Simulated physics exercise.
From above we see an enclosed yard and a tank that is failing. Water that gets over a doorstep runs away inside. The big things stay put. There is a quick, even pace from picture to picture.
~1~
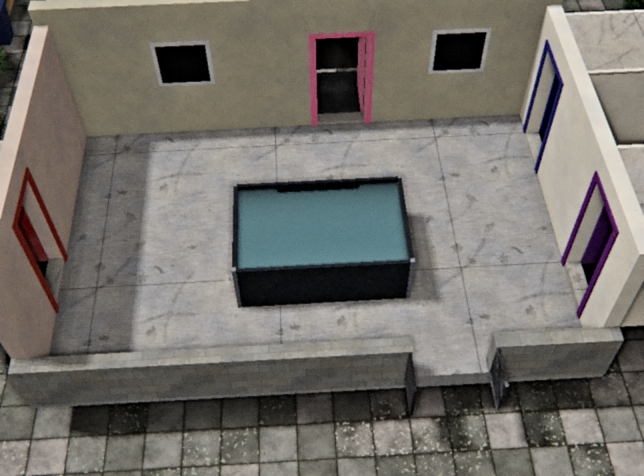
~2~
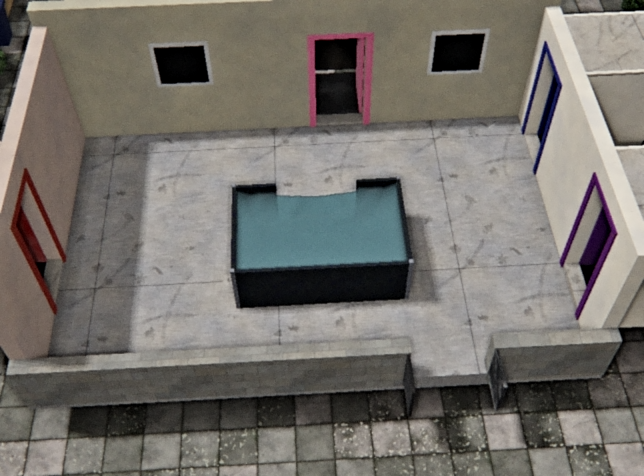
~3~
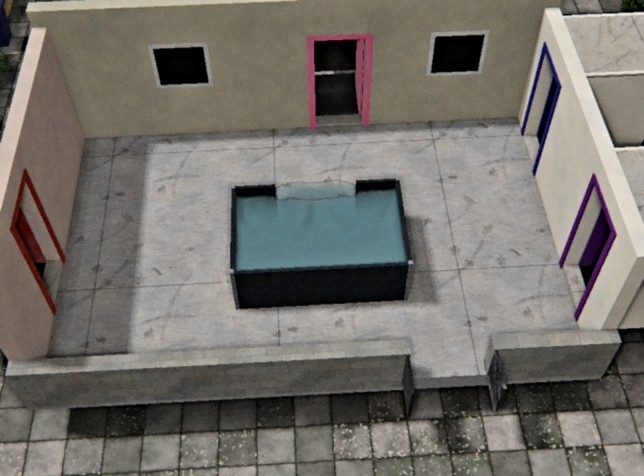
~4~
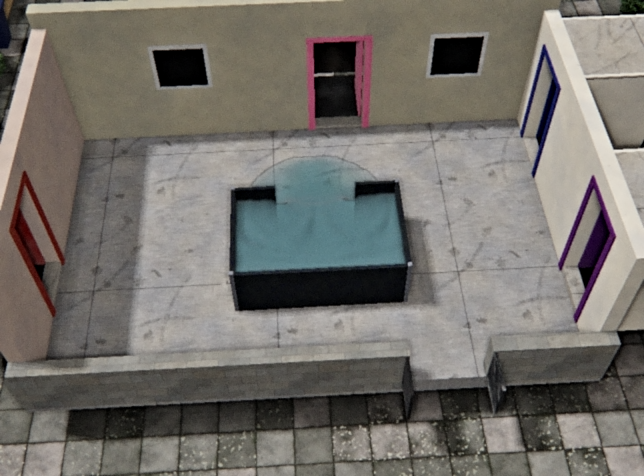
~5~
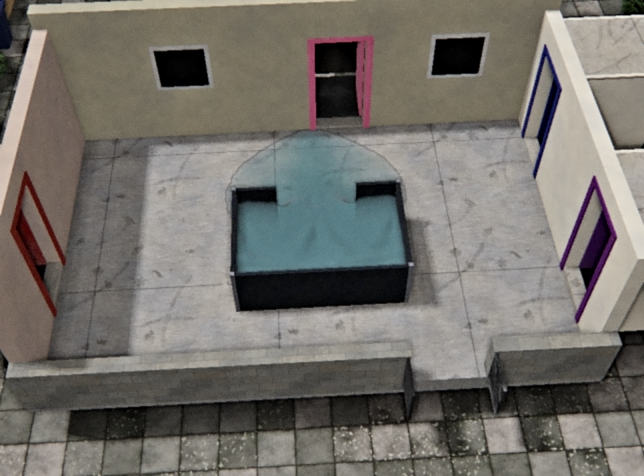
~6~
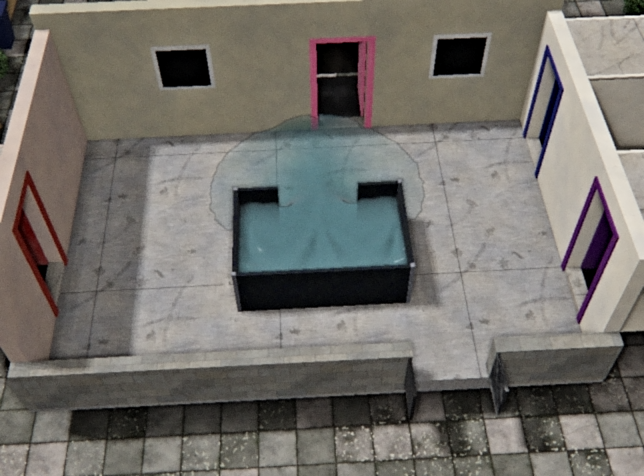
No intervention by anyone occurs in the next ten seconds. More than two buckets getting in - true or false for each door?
Blue door: True; purple door: False; pink door: True; red door: False.
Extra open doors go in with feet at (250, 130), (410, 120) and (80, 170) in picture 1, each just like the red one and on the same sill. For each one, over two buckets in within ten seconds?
In turn: Floods, floods, floods.
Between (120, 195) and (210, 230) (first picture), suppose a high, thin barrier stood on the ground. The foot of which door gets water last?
I say the purple one.
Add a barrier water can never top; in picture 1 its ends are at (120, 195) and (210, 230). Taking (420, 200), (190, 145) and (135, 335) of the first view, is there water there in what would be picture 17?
Taking the three spots in turn, they are unwetted, inundated and unwetted.
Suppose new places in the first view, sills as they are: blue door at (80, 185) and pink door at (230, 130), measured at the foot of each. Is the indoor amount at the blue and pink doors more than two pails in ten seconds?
Looking at it, blue tops the limit, and pink tops the limit.
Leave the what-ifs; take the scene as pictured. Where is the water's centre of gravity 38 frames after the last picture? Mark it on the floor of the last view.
The water centres close to (281, 236).
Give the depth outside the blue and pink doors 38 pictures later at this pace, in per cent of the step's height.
I'd put the first at close to 330 per cent and the second at close to 270 per cent.
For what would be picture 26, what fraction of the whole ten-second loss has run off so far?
Roughly 55 percent.
A moment on, water covers 25 % of the floor; the blue door not reached, the purple door not reached, the pink door far over two buckets in, the red door not reached.
Next, water covers 30 % of the floor; the blue door not reached, the purple door not reached, the pink door far over two buckets in, the red door not reached.
Then, water covers 50 % of the floor; the blue door over two buckets in, the purple door not reached, the pink door far over two buckets in, the red door wet at the sill, nothing in.
Later, water covers 80 % of the floor; the blue door far over two buckets in, the purple door wet at the sill, nothing in, the pink door far over two buckets in, the red door wet at the sill, nothing in.
In the end, water covers 95 % of the floor; the blue door far over two buckets in, the purple door wet at the sill, nothing in, the pink door far over two buckets in, the red door wet at the sill, nothing in.
